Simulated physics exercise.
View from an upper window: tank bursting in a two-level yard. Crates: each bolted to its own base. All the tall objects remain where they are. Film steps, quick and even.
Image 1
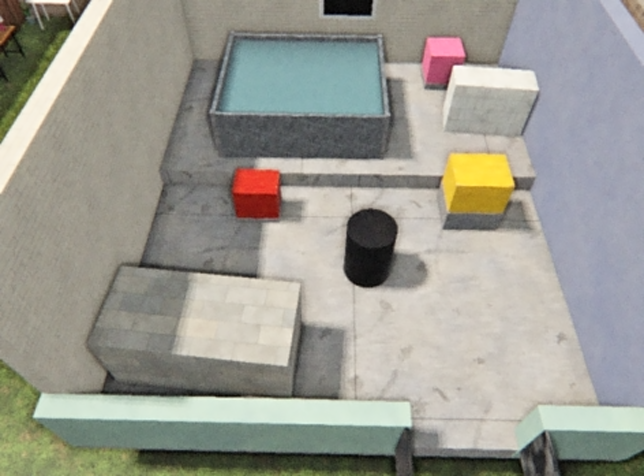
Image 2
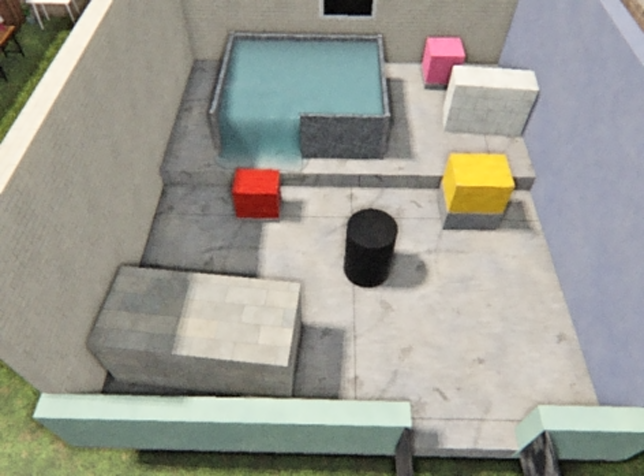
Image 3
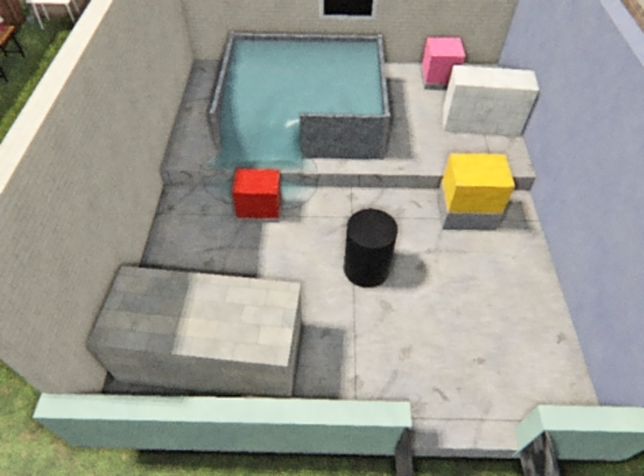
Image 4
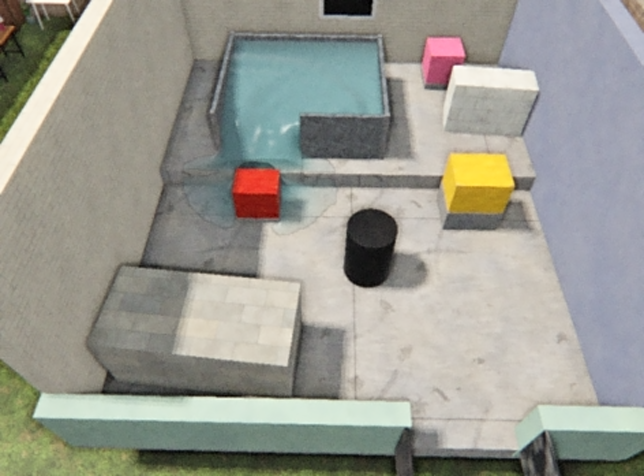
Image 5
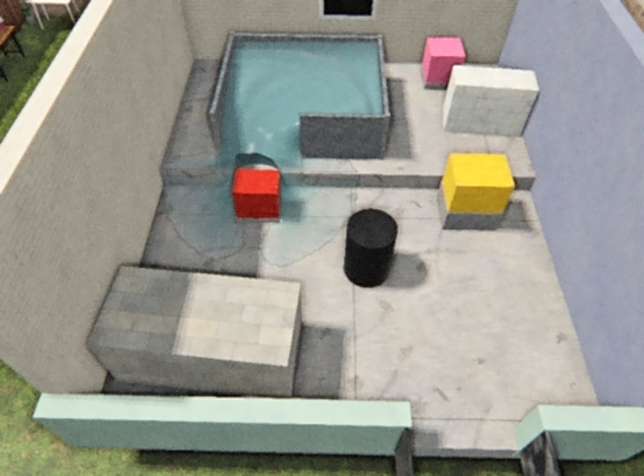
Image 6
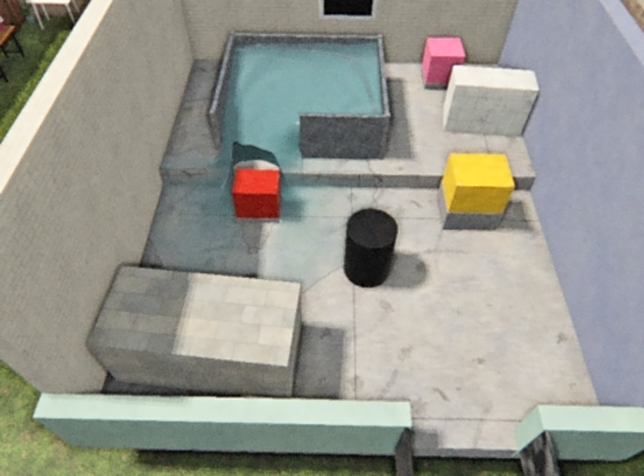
The clip shows a water tank on the upper level of a walled yard, where a gap opens in its front left side and water pours down the step, flows around a red block and spreads across the lower paving.
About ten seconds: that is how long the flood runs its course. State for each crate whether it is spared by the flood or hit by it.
As I see it, I expect the red crate to get touched. I expect the pink crate to never get touched. I expect the yellow crate to never get touched.
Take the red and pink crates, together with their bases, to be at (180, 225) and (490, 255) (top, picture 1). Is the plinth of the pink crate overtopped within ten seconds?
Well, the pink one goes wet in the end.
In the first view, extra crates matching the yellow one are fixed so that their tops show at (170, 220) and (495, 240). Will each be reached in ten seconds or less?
Becomes wet, is left dry.
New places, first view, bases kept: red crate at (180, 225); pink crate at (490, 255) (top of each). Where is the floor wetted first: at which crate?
I would point to the red-painted one.
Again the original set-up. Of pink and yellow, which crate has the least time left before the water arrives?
Answer: The yellow one.
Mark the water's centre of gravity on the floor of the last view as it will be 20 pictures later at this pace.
Somewhere near (306, 209).
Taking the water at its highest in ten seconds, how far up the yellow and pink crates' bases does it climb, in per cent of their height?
Taking them in the order asked, 80 percent and 0 percent.
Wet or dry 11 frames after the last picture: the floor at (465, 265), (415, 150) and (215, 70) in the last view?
First spot swamped, second spot clear, third spot clear.
A moment on, water covers 35 % of the floor; the red crate water round its plinth, the pink crate not reached, the yellow crate water round its plinth.
Next, water covers 50 % of the floor; the red crate water round its plinth, the pink crate not reached, the yellow crate water round its plinth.
Then, water covers 65 % of the floor; the red crate water round its plinth, the pink crate not reached, the yellow crate water round its plinth.
Later, water covers 65 % of the floor; the red crate water round its plinth, the pink crate not reached, the yellow crate water round its plinth.
In the end, water covers 65 % of the floor; the red crate was topped, the pink crate stayed above the water, the yellow crate stayed above the water.
